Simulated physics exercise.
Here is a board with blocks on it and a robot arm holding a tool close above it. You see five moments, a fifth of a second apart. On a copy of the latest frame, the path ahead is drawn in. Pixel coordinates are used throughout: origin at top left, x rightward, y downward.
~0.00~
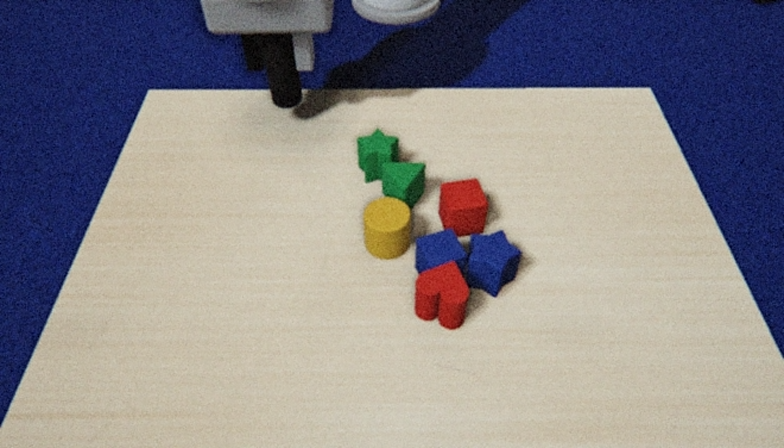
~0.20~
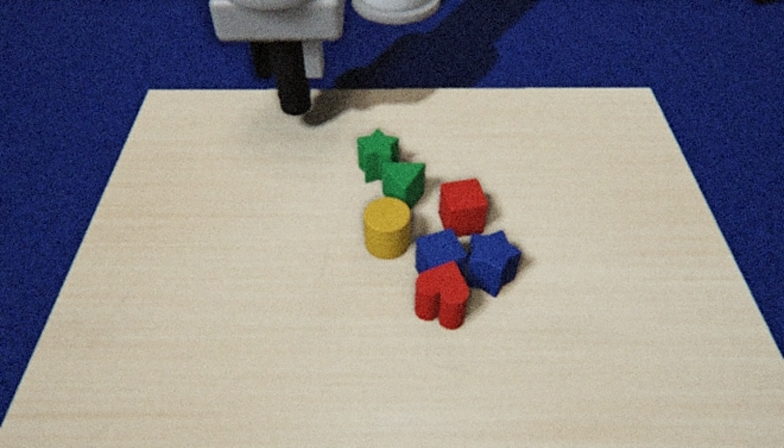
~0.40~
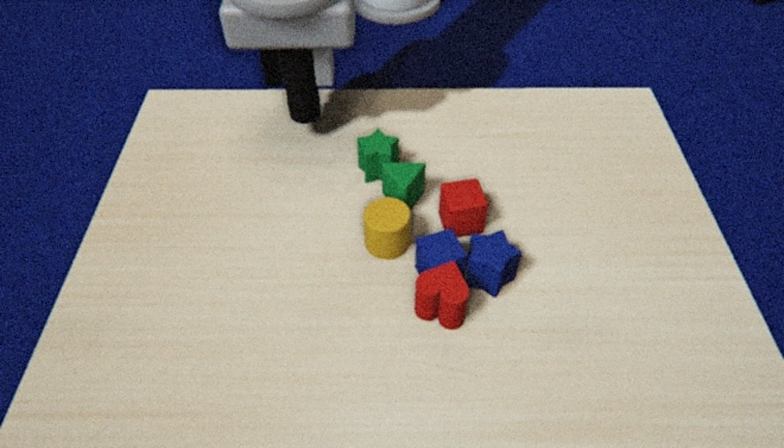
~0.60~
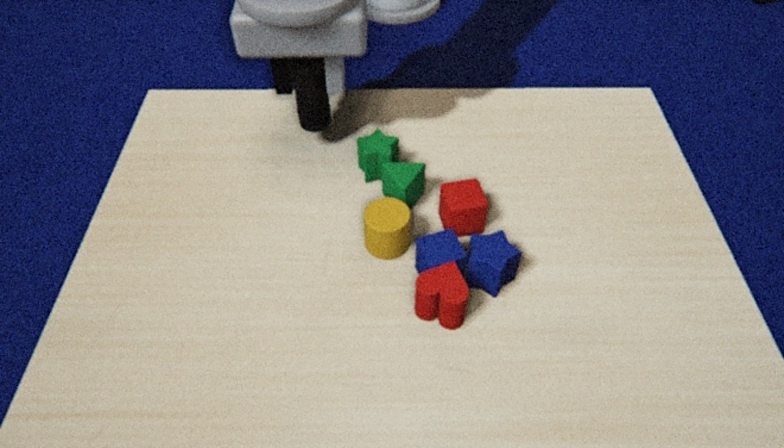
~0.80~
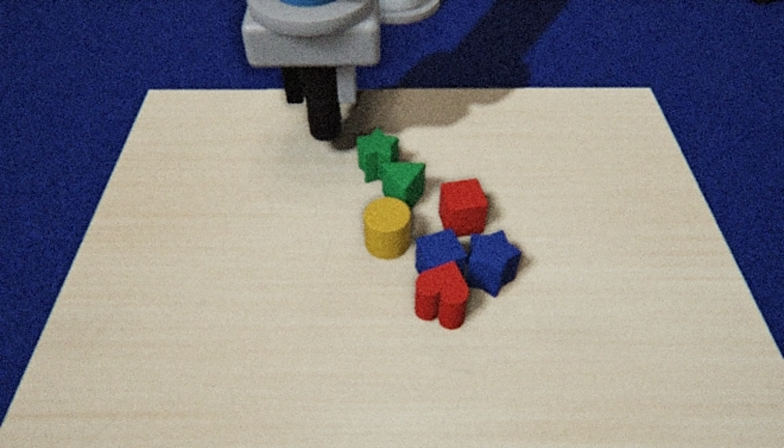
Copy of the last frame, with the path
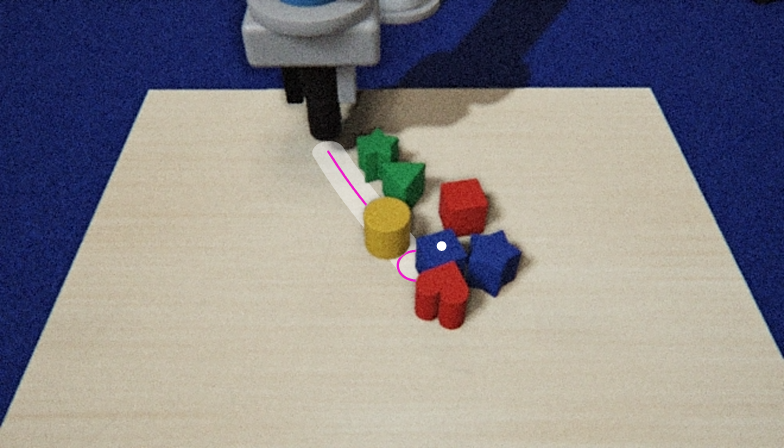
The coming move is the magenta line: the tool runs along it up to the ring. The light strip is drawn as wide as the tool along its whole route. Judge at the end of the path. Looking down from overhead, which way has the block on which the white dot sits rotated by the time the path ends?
Counterclockwise from above.
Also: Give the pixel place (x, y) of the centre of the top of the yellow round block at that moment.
I predict (405, 271).
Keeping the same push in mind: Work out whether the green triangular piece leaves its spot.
The green triangular piece will stay where it stands.
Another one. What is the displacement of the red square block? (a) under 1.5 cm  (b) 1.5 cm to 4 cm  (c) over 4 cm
Correct choice: A.
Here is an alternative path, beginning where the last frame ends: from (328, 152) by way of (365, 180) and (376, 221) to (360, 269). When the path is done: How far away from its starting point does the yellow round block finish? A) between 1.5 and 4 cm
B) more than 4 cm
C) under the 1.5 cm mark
B - more than 4 cm.
Path on the board, from (328, 152) via (366, 205), ending at (417, 266); the dot is on the blue square block.
The first path, step by step. One third of the way, tool (351, 167); nothing pushed yet.
Two thirds of the way, tool (382, 205); green star-shaped block (379, 144), turned 20° anticlockwise; yellow round block (395, 225).
At the end, tool (417, 247); green star-shaped block (379, 144), turned 20° anticlockwise; yellow round block (405, 271); green triangular piece in place; blue square block (453, 263), turned 70° anticlockwise; red heart block (458, 297), turned 25° clockwise; red square block in place.
